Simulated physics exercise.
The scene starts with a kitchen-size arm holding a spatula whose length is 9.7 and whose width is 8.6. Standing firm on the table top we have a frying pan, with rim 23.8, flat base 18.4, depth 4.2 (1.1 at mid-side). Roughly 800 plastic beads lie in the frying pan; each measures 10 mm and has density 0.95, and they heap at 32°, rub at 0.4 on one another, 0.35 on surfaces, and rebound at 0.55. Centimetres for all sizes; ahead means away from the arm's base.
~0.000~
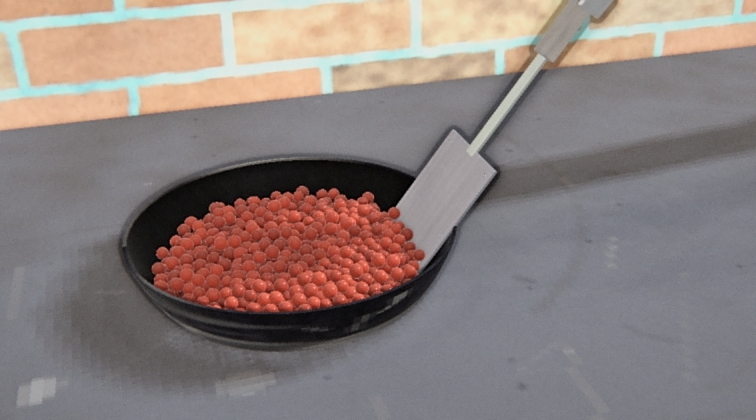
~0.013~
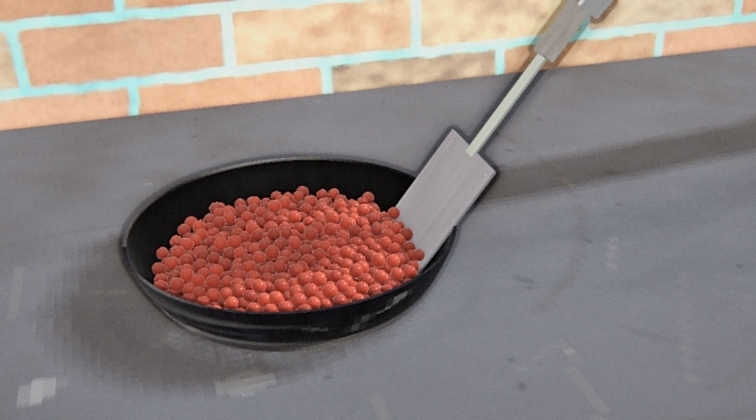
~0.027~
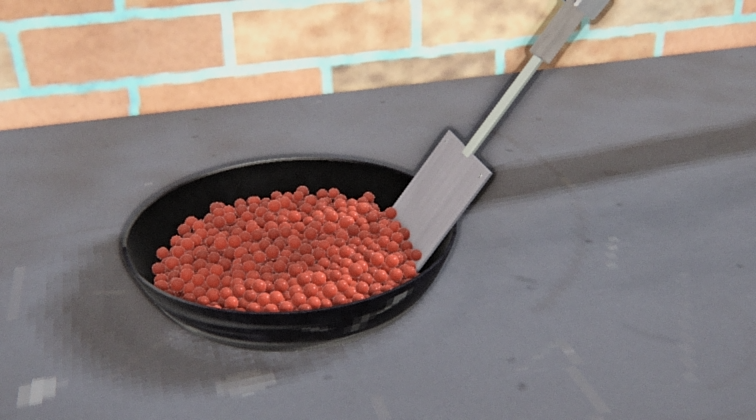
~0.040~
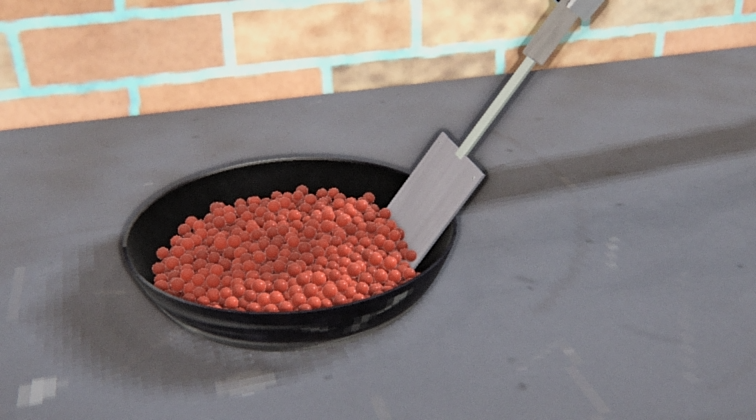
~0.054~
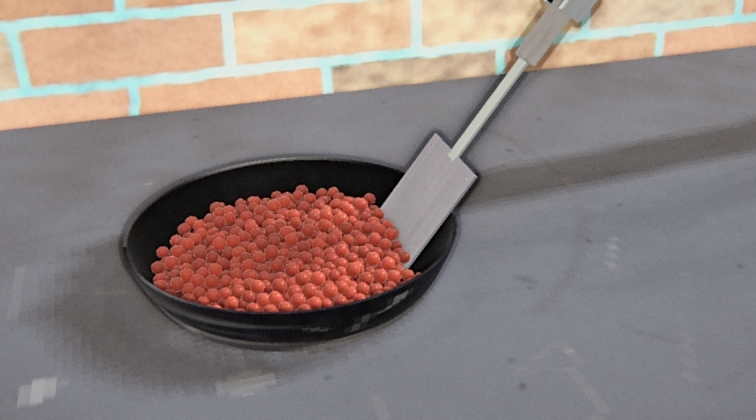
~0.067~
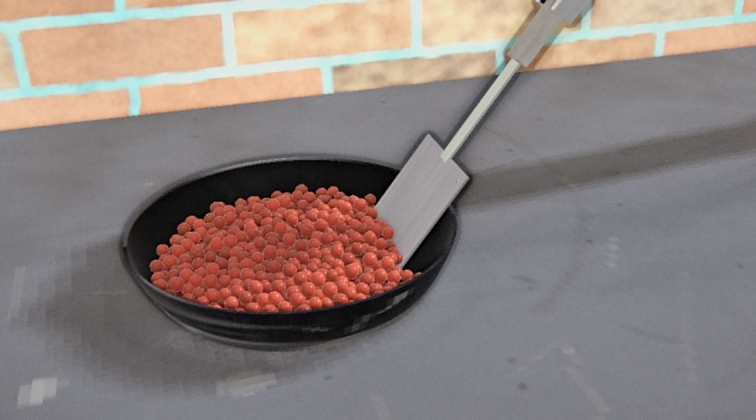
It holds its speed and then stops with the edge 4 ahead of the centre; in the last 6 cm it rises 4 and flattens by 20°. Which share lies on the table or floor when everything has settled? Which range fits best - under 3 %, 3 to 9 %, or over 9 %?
The range that fits: Under 3 %.
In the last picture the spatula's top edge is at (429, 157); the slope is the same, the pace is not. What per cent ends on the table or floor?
Roughly 5 per cent.
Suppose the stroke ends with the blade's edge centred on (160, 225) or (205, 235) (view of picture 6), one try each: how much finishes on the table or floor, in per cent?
About 20 and 5 per cent.
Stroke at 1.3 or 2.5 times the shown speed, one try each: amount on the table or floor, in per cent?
Close to 0 and 15 percent respectively.
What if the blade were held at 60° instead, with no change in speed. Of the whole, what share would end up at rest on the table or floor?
Result, estimated: 0 %.
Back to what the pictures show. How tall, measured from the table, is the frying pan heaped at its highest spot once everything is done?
It reaches roughly 5.0 cm.
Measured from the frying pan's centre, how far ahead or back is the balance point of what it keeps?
Roughly 3.0 centimetres ahead.
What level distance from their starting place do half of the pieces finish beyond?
About 2 cm.
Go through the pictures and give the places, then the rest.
In the first frame, spatula top edge at (474, 149), sloping 52°; upper third of the load around (299, 244), from x 160 to 420, top at y 190; 796 in the frying pan.
In the second frame, spatula top edge at (473, 150), sloping 52°; upper third of the load around (299, 245), from x 160 to 420, top at y 190.
In the third frame, spatula top edge at (470, 151), sloping 52°; upper third of the load around (301, 244), from x 160 to 420, top at y 190.
In the fourth frame, spatula top edge at (463, 152), sloping 52°; upper third of the load around (302, 243), from x 160 to 420, top at y 190.
In the fifth frame, spatula top edge at (455, 154), sloping 52°; upper third of the load around (304, 242), from x 160 to 420, top at y 190.
In the sixth frame, spatula top edge at (448, 155), sloping 52°; upper third of the load around (302, 243), from x 155 to 420, top at y 190; 796 in the frying pan.
After 0.15 s, sloping 52°, highest piece 5 above the table; 796 in the frying pan.
After 0.23 s, sloping 41°, highest piece 6 above the table; 796 in the frying pan.
After 0.47 s, sloping 32°, highest piece 5 above the table; 796 in the frying pan.
After 1.52 s, sloping 32°, highest piece 5 above the table; 796 in the frying pan.
At rest, 796 in the frying pan. That is 0 % on the table or floor.
